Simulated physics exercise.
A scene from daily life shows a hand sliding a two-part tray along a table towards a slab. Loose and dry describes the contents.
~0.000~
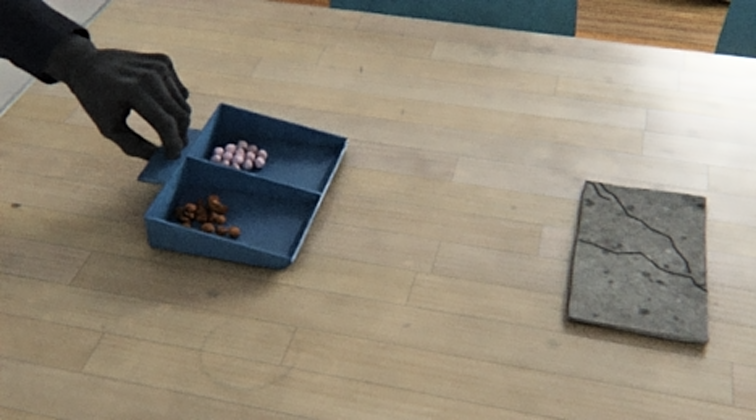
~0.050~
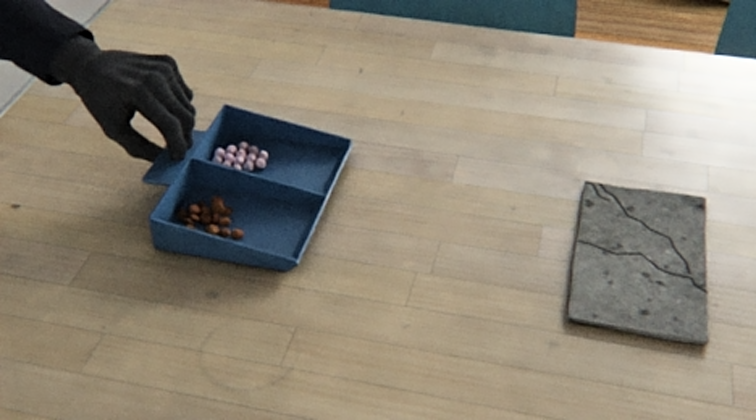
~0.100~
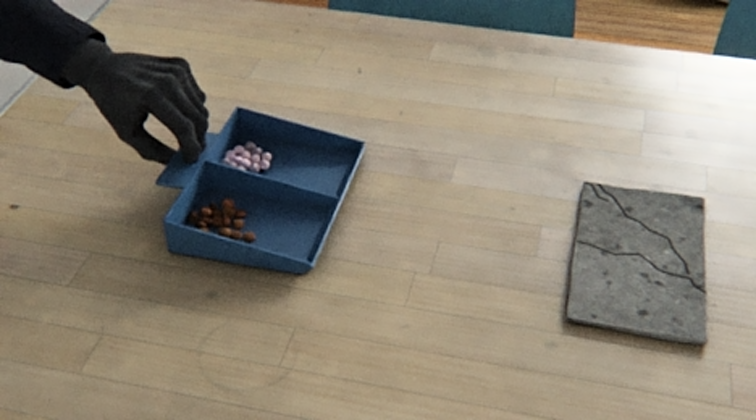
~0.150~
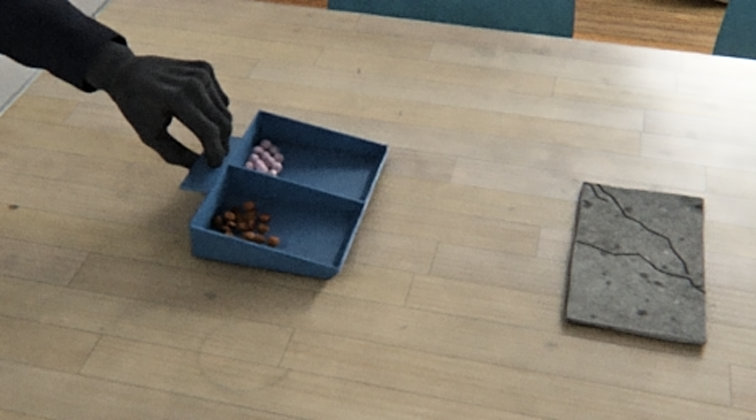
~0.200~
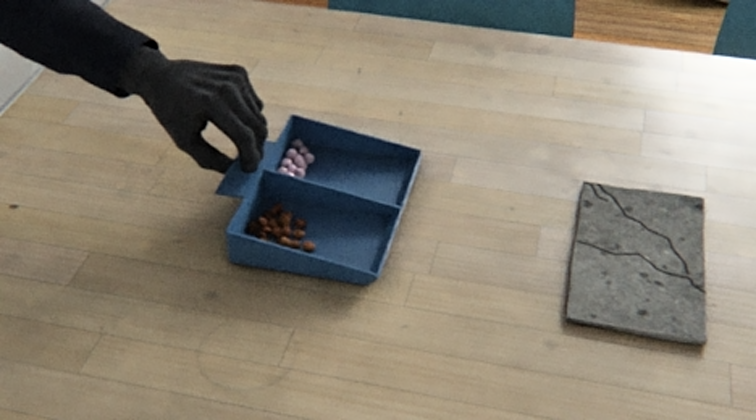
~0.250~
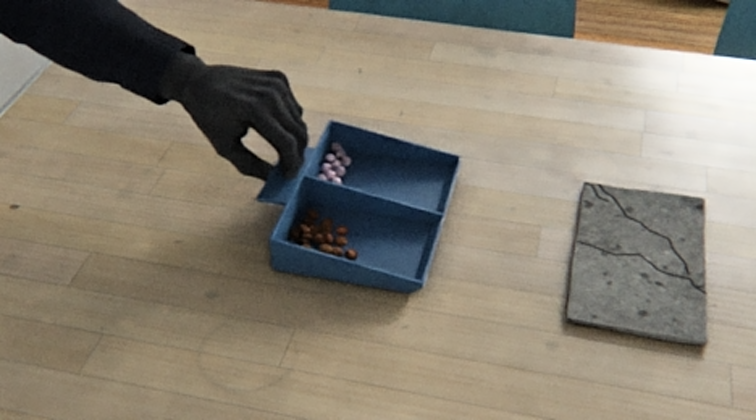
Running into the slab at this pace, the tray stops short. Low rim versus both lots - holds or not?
Nearer handful: Held, farther handful: Not held.
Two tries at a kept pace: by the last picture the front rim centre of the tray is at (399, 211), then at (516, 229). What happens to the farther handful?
At the first place it is contained, at the second it partly escapes.
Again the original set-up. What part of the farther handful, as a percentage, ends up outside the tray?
That comes to around 40 in a hundred.
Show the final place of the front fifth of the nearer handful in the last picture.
Look near (552, 276) in the last frame.
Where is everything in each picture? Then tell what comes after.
Front rim (322, 197), at rest; slab (640, 288); nearer handful (203, 218), a few bits of dog kibble; farther handful (240, 154), a few sugar pearls, in the first picture.
Front rim (327, 199), hardly any of the way covered; farther handful (241, 155), in the second picture.
Front rim (341, 202), about a tenth of the way covered; nearer handful (218, 222), in the third picture.
Front rim (365, 206), roughly a quarter of the way covered; farther handful (259, 165), in the fourth picture.
Front rim (401, 211), roughly a third of the way covered; nearer handful (278, 232), in the fifth picture.
Front rim (443, 218), roughly half of the way covered; slab (639, 290); nearer handful (320, 239); farther handful (330, 176), in the sixth picture.
By 0.34 s, tray still sliding, front rim near (509, 228); nearer handful all inside; farther handful all inside.
By 0.52 s, tray stopped at the slab; nearer handful all inside, moved towards the front rim; farther handful all inside, moved towards the front rim.
By 0.73 s, tray stopped at the slab; nearer handful all inside, moved towards the front rim; farther handful roughly a third out of the tray.
When it is over (1.5 s), tray stopped at the slab; nearer handful all inside, moved towards the front rim; farther handful roughly half out of the tray.
